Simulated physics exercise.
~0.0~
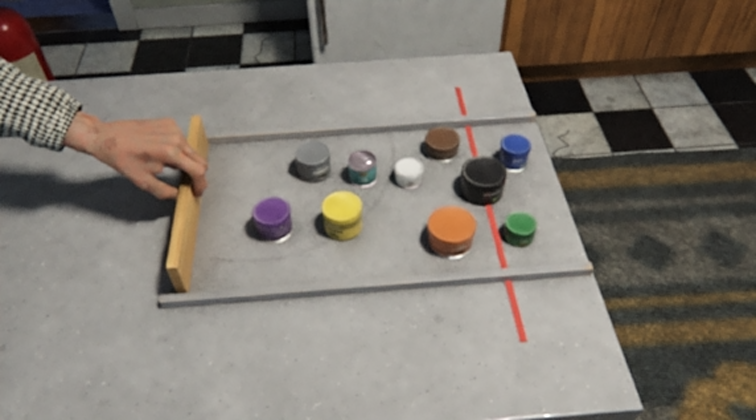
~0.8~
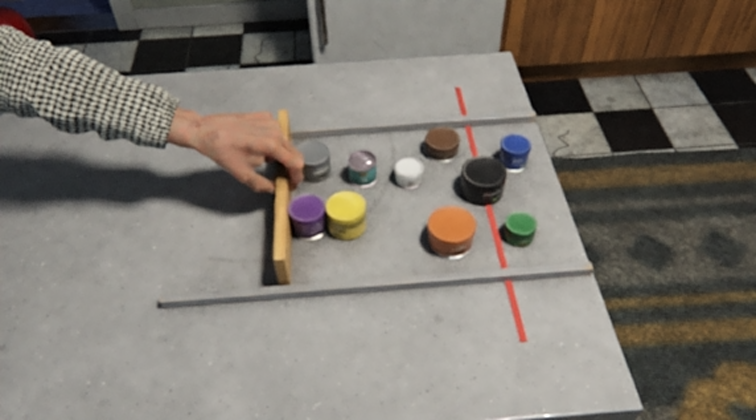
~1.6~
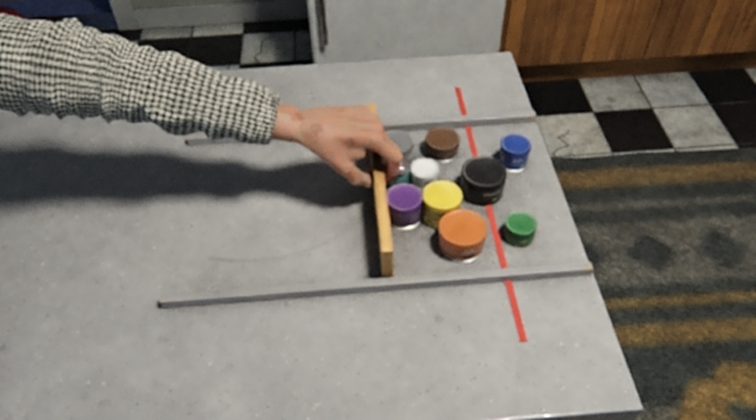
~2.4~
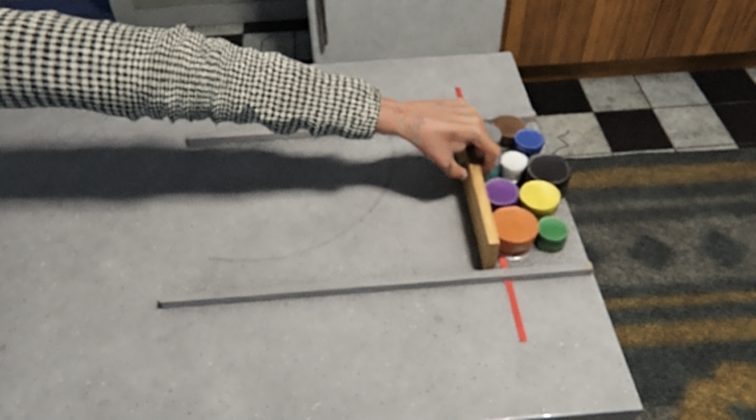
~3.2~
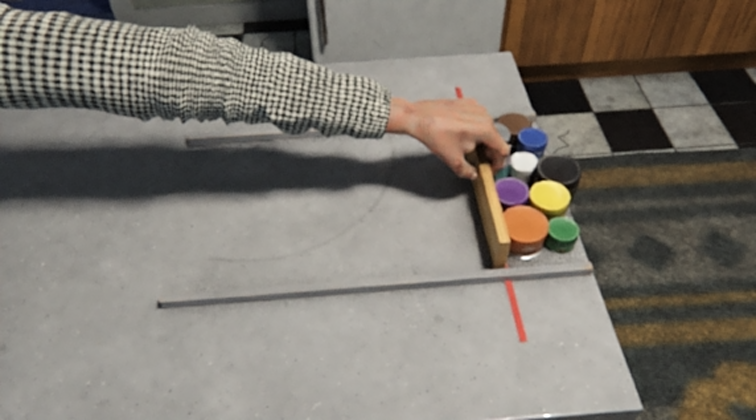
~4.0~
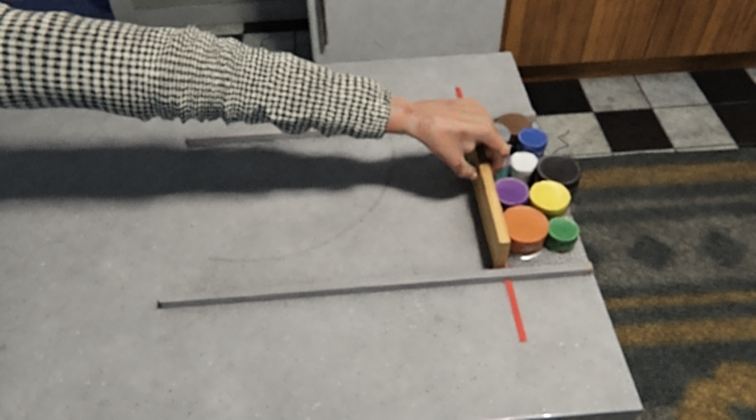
Hand pushing a wooden board rightward between two rails, bunching colourful tubs past a red line, then stopping with all still on the table.
